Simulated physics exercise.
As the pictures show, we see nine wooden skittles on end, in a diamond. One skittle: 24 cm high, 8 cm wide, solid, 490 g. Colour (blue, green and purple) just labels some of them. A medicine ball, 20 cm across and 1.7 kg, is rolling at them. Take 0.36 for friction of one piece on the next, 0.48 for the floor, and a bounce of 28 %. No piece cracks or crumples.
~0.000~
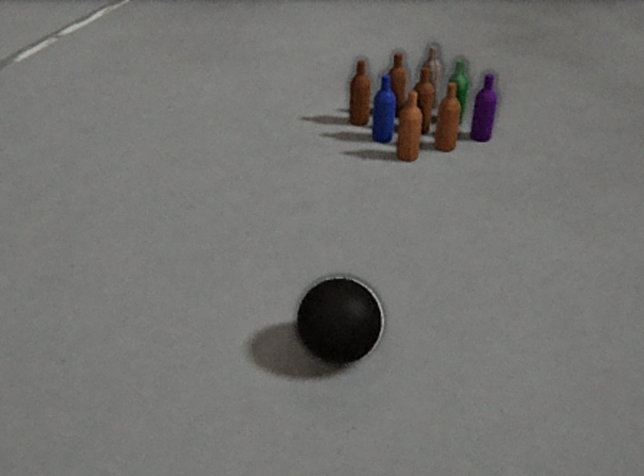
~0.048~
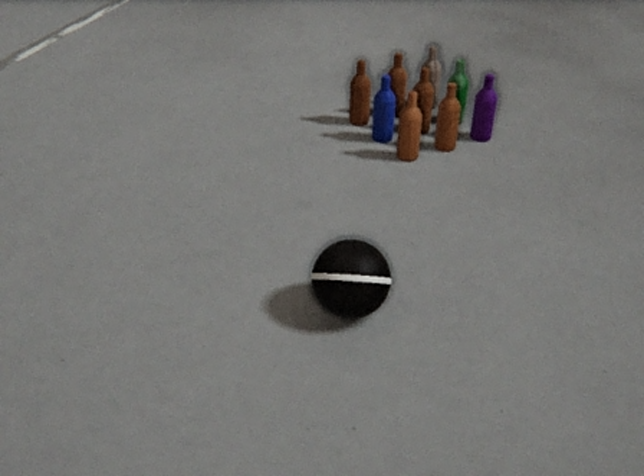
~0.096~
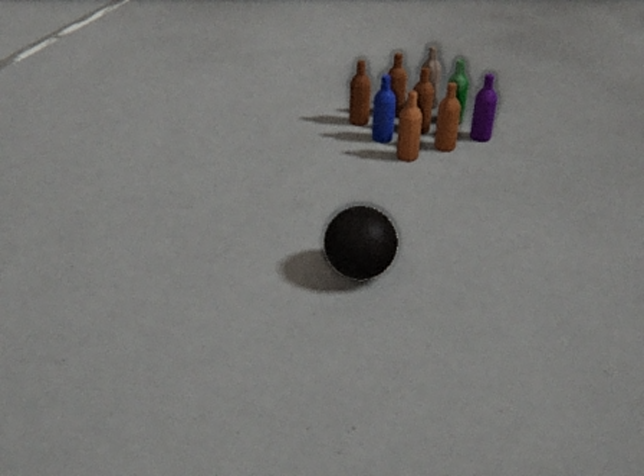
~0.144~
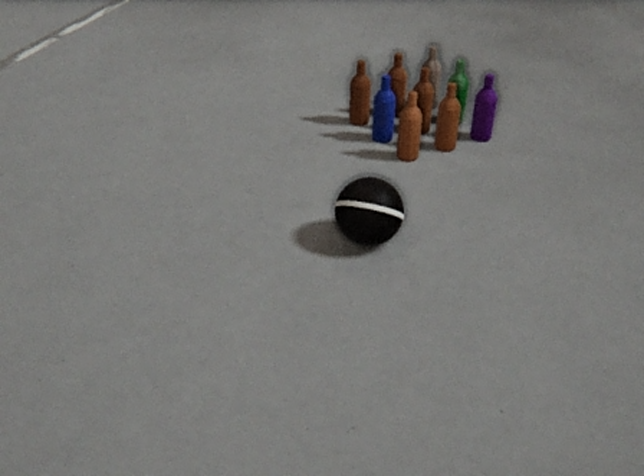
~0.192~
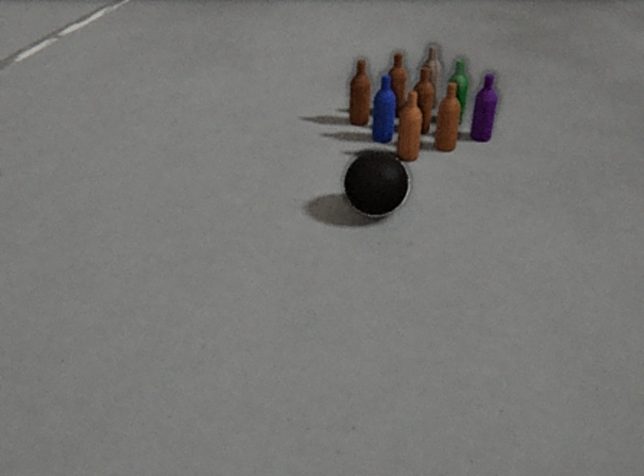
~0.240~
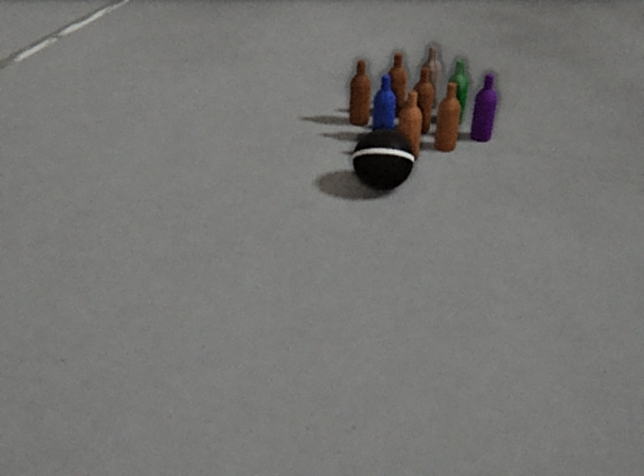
A black ball with a white stripe rolls away from the viewer across a plain grey floor, seen from above by a still camera. Ahead, towards the upper right, stands a tight cluster of bottle-shaped skittles, mostly orange-brown, with a blue one at left, and green and purple ones at right. The ball turns steadily, drifting slightly right and partly covering the nearest skittles, which stay upright and still.
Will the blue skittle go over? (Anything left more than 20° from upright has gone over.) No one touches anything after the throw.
It falls.
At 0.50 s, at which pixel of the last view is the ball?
Near (385, 105).
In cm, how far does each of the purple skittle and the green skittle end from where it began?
About: Purple 0, green 20.
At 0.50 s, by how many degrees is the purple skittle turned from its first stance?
Some 0°.
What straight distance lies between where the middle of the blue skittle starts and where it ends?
Roughly 50 cm away.
After 0.36 s, ball still moving; none of the 9 skittles over, 3 disturbed; blue skittle 15° from how it stood.
After 0.50 s, ball still moving; 3 of the 9 skittles over; blue skittle 69° from how it stood; green skittle 4° from how it stood.
After 0.92 s, ball still moving; 6 of the 9 skittles over; blue skittle lying flat; green skittle lying flat.
In the end (3.3 s), ball at rest; 6 of the 9 skittles over; blue skittle lying flat; green skittle lying flat; purple skittle unmoved. From the last view, middles, blue skittle near (350, 81), green skittle near (474, 95).
